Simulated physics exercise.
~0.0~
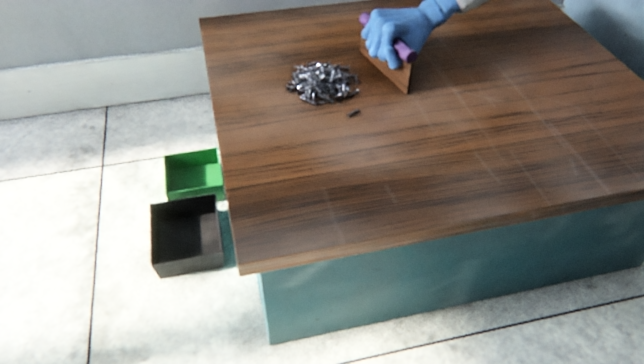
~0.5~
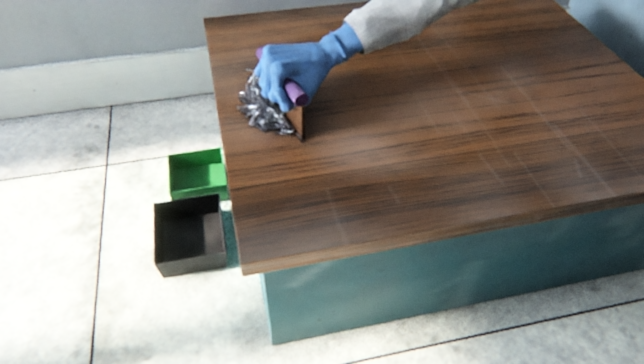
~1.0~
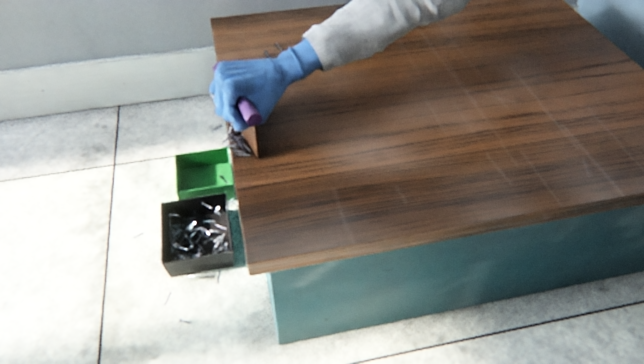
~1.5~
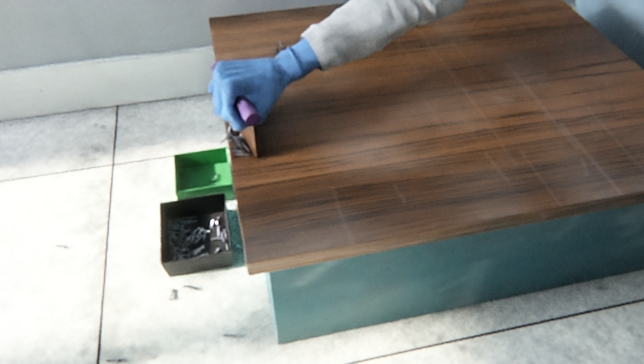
In the video, a blue-gloved hand uses a scraper with a purple handle to push a pile of small metal screws leftward across a wooden tabletop to its edge, where many drop into a black tin beside a green one, some scatter on the floor, and others remain on top.
